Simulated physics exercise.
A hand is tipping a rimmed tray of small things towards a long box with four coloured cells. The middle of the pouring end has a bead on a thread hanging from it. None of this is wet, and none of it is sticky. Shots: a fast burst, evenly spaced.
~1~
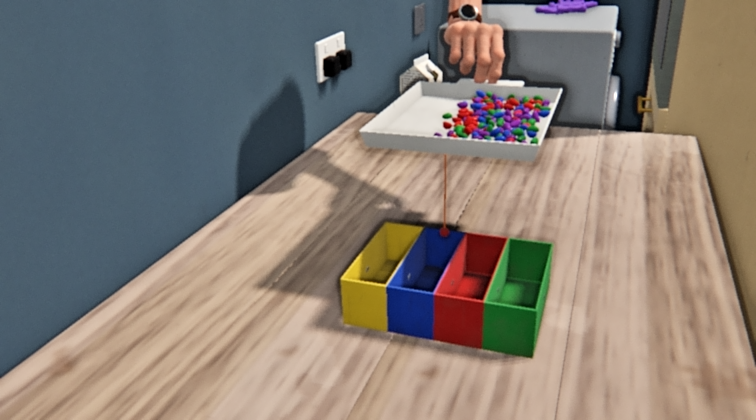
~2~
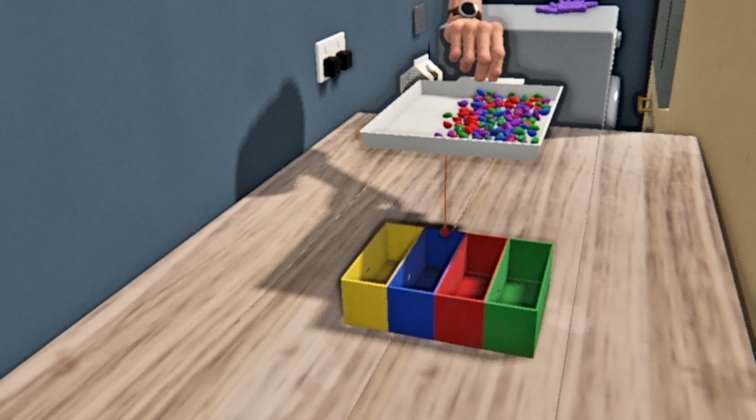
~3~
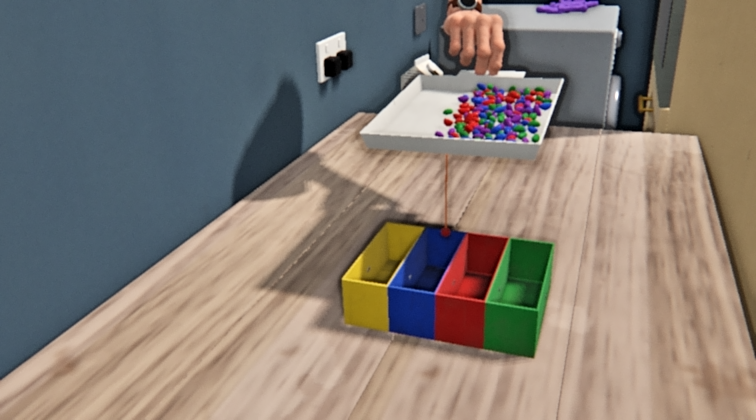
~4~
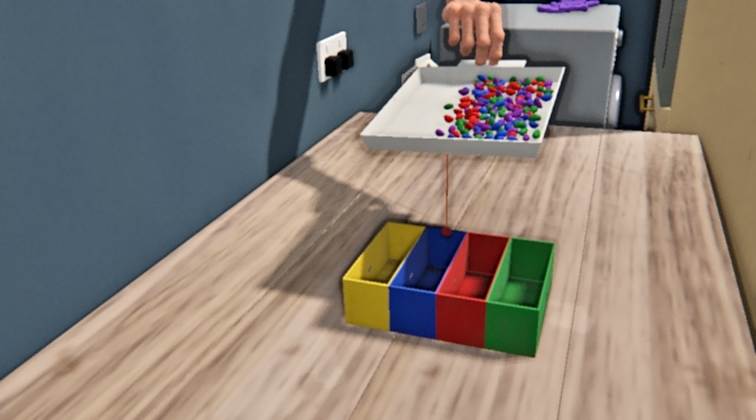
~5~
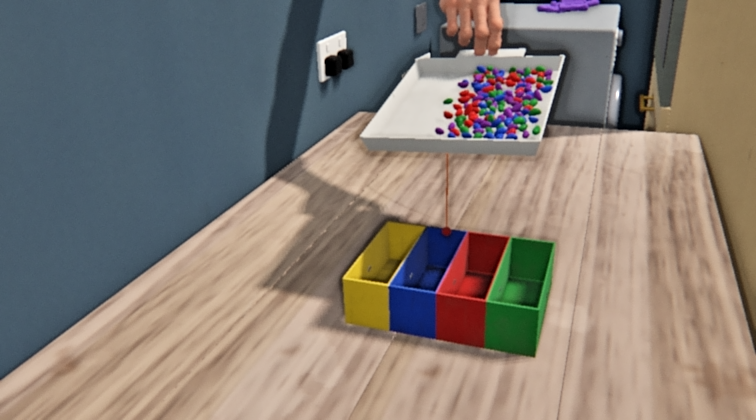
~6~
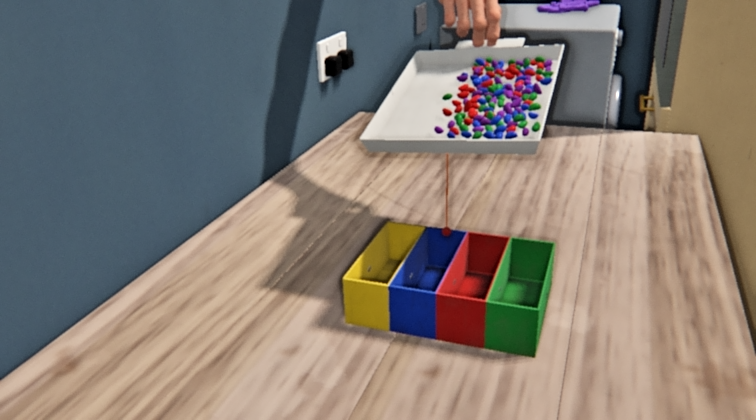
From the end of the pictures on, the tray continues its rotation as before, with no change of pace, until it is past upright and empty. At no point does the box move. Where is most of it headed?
Mostly to the yellow cell.
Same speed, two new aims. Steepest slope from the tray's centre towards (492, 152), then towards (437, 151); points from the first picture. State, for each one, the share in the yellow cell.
So it's 0 percent with the first slope and 20 percent with the other.
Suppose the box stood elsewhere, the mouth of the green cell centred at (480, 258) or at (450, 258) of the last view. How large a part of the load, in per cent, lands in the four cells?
First try: Around 100 percent; second try: Around 100 percent.
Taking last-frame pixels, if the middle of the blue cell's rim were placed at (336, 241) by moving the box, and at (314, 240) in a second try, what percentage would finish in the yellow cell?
First position: Some 0 %; second position: Some 0 %.
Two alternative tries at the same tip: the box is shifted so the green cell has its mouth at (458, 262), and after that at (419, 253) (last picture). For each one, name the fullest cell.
Well, the first time it's the blue one, and the second time it's that red cell.
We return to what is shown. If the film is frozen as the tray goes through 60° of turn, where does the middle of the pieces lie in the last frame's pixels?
Centre estimate: (424, 125).
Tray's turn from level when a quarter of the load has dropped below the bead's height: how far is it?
Somewhere near 95°.
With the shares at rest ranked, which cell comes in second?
The one in second place is blue.
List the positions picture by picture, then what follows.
In the first frame, corners of the pouring end at (366, 129) and (534, 143), level; middle of the load at (502, 118), jelly beans; bead on its thread at (445, 232); yellow cell at (364, 301); blue cell at (410, 308); red cell at (458, 317); green cell at (509, 325).
In the second frame, corners of the pouring end at (366, 130) and (535, 143), level; middle of the load at (502, 117).
In the third frame, corners of the pouring end at (367, 131) and (535, 142), tipped barely, lowest at the left corner; middle of the load at (503, 112).
In the fourth frame, corners of the pouring end at (367, 133) and (536, 140), tipped a little, lowest at the left corner; middle of the load at (504, 106).
In the fifth frame, corners of the pouring end at (366, 134) and (535, 138), tipped a little, lowest at the left corner; middle of the load at (503, 99).
In the sixth frame, corners of the pouring end at (366, 136) and (534, 138), tipped a little, lowest at the left corner; middle of the load at (503, 93); yellow cell at (367, 300); blue cell at (412, 308); red cell at (461, 316); green cell at (511, 325).
Soon after the last picture, tray tipped steeply; nearly all on the tray; a stray few falling or outside the box.
A little later, tray tipped past a quarter turn; about two thirds on the tray; a small part in the yellow cell; a stray few in the blue cell; about a quarter falling or outside the box.
Later still, tray tipped past a quarter turn; about a third in the yellow cell; about a quarter in the blue cell; a small part in the red cell; about a third falling or outside the box.
At rest, tray tipped past a quarter turn; about a third in the yellow cell; about a quarter in the blue cell; a small part in the red cell; none in the green cell; about a third outside the box.
